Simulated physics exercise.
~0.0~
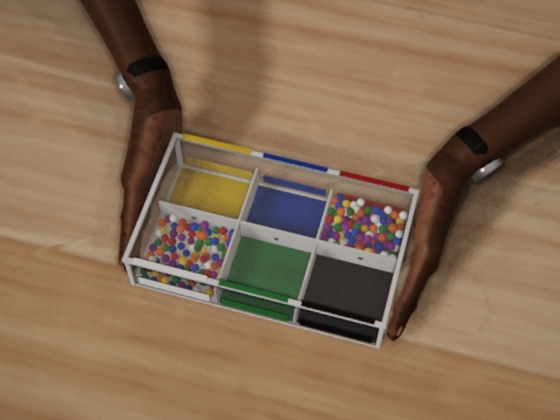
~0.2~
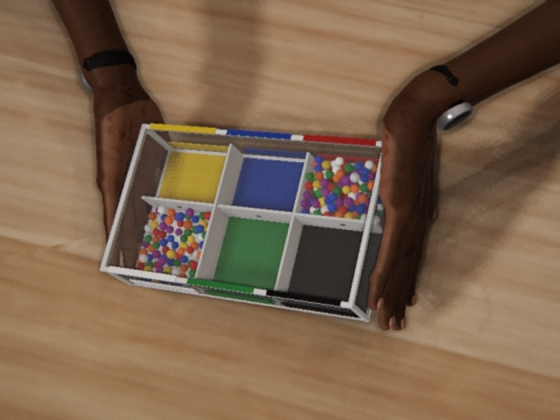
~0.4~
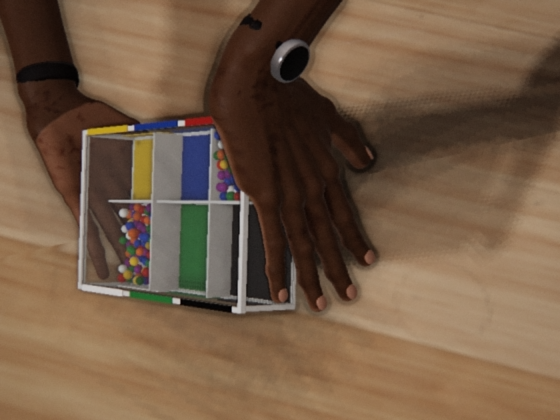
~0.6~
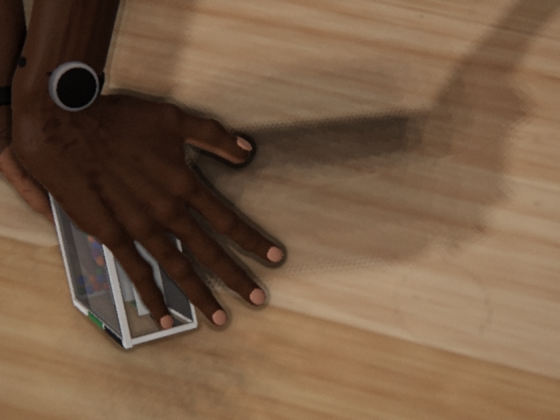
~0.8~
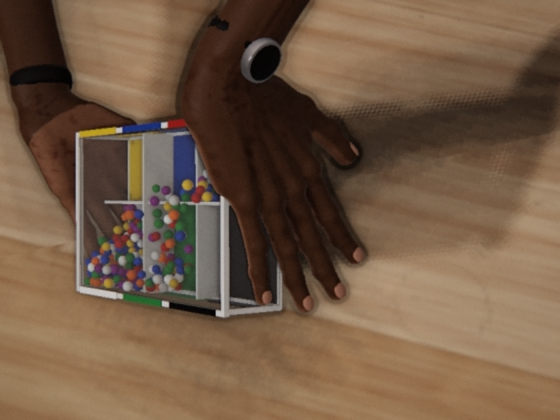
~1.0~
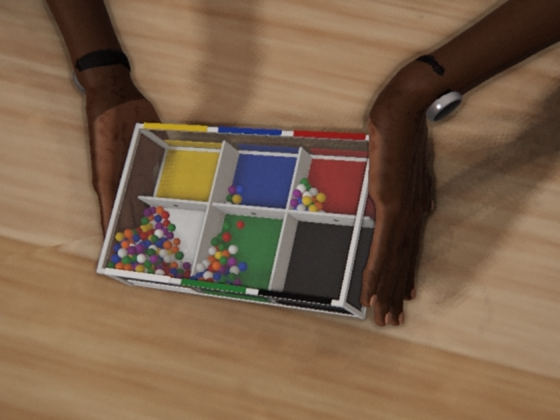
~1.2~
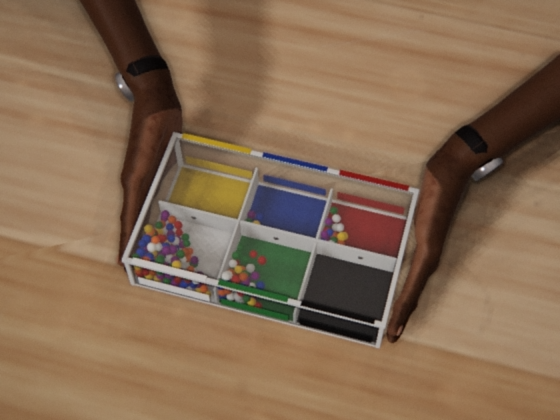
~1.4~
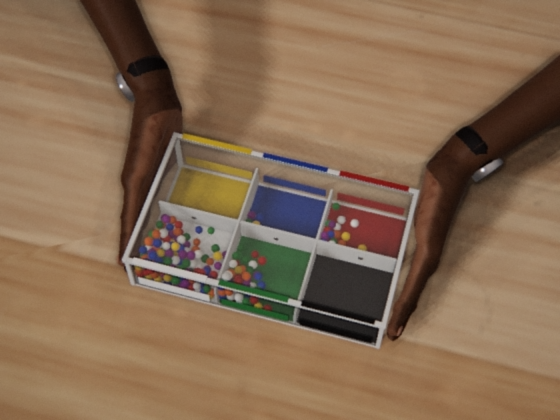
At the start, two hands hold a shut, clear-lidded box with six coloured compartments on a wooden table, with many small multicoloured beads piled in the red and white ones. The hands tip the box up steeply toward the left, until the right hand nearly hides it. As they lower it again, beads have spilled over the low partitions, and some now lie in the green section. The box settles flat between the hands. Most beads end in the white compartment, with a smaller group in green and a few in red, while yellow, blue and black are empty.
